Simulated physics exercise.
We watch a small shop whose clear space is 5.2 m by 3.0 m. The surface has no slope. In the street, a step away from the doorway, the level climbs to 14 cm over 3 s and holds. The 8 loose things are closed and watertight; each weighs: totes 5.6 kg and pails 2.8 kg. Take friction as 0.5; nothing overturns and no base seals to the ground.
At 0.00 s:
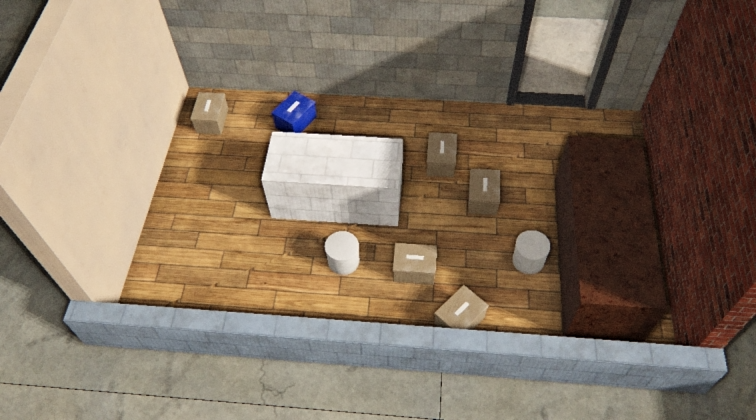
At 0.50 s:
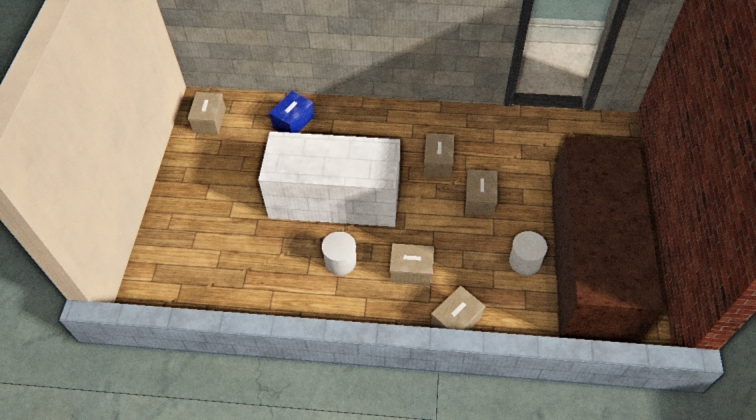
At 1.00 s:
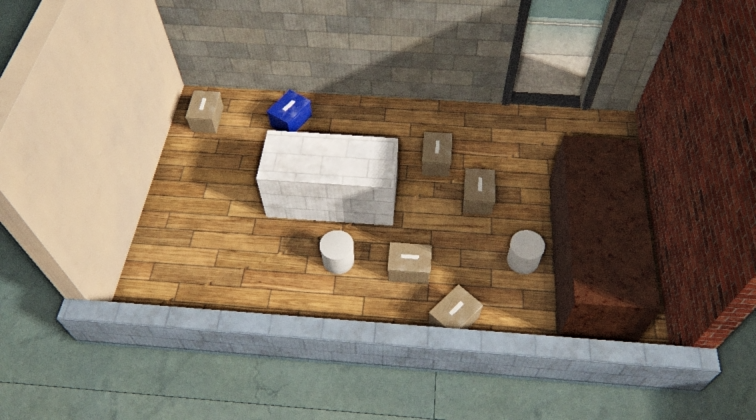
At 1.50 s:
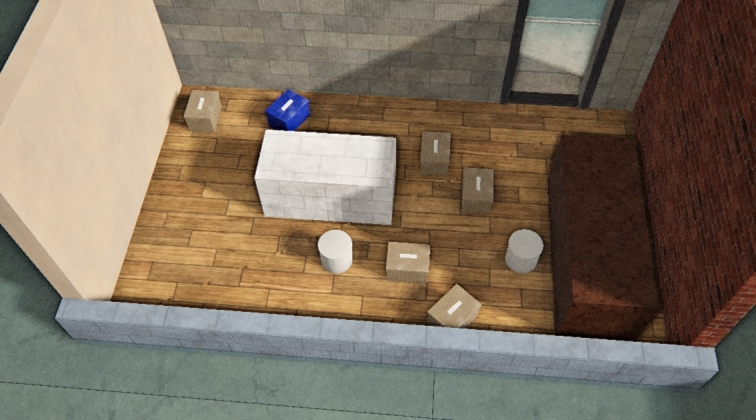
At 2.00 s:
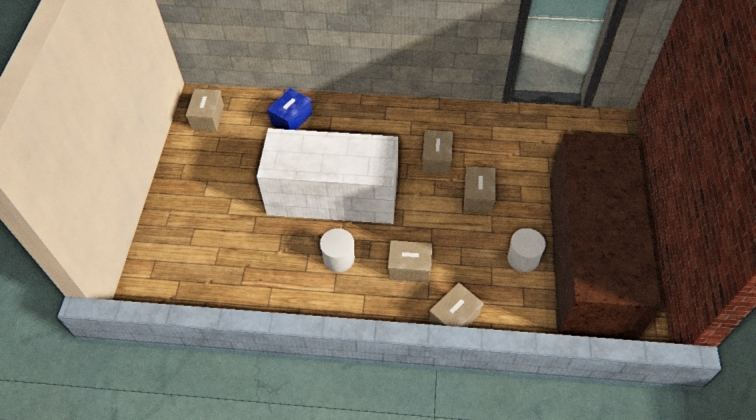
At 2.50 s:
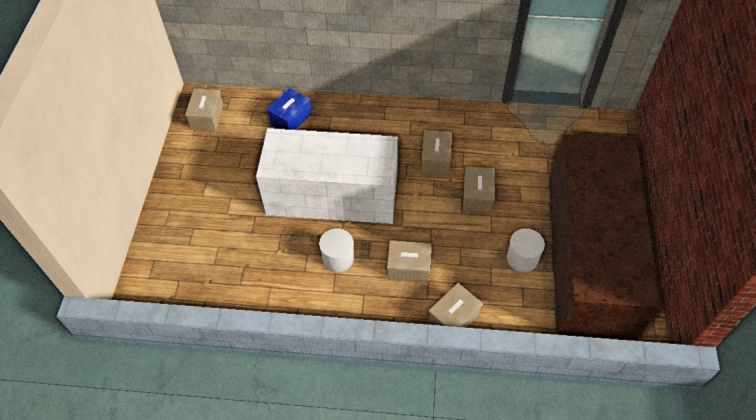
Water spreads over the street and just enters the doorway while the boxes stay still.
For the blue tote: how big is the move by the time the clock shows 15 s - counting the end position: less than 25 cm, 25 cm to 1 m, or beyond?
Blue tote holds its place.
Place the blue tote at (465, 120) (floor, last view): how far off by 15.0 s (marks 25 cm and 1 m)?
It barely shifts.
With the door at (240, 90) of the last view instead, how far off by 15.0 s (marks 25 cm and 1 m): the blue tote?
Then the blue tote holds its place.
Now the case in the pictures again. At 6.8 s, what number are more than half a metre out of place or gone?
I count 2.
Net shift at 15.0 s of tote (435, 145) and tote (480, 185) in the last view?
In that order: 20 cm, 250 cm.
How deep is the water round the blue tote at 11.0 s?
Roughly 1 cm.
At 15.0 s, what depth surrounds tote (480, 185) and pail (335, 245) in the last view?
Roughly 5 and 5 cm.
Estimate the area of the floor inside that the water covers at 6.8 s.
Some 7.5 m2.
After 3.5 s the blue tote is near (289, 104), 0.0 m from its start, aground; 0 afloat.
After 6.8 s the blue tote is near (289, 104), 0.0 m from its start, aground; 1 afloat.
After 11.0 s the blue tote is near (289, 104), 0.0 m from its start, aground; 4 afloat.
After 15.0 s the blue tote is near (291, 106), 0.0 m from its start, aground; 4 afloat.
